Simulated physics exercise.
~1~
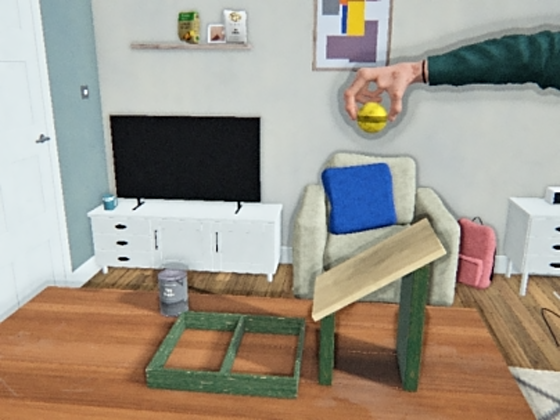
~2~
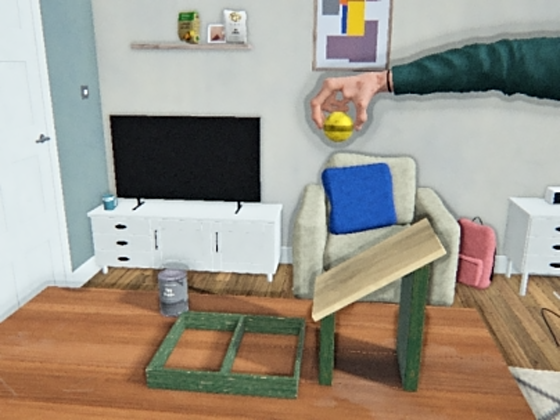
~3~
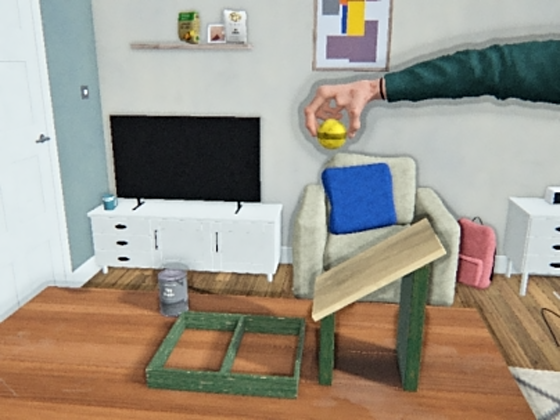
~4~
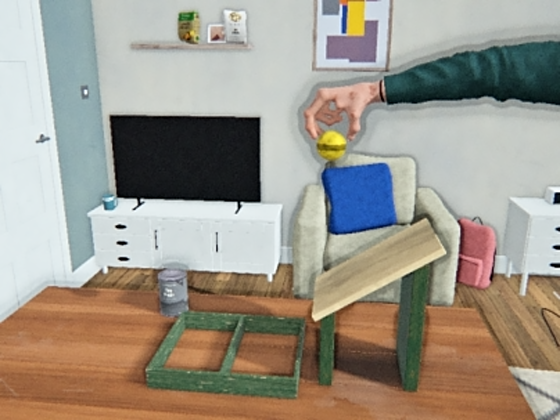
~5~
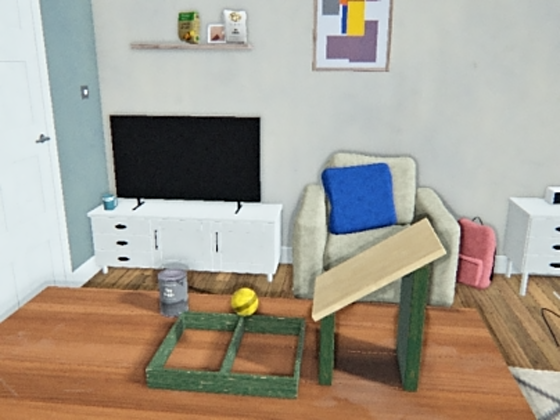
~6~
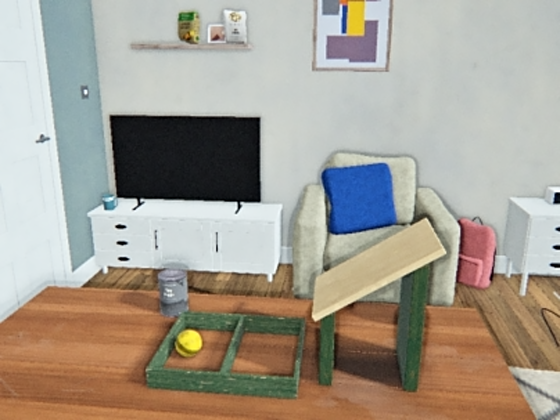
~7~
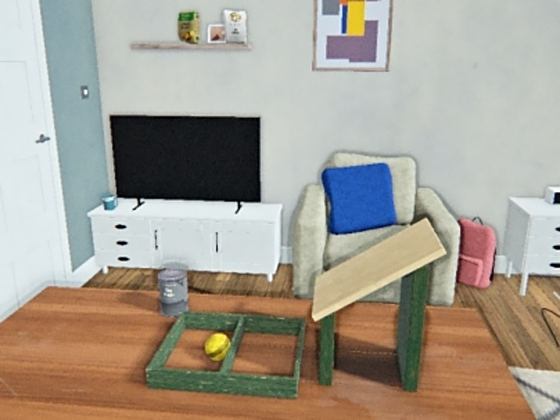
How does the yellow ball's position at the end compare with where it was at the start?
At the start it is held in a hand high above the sloping board. By the end it is lower and further left, in the left compartment of the green tray, close to the divider.
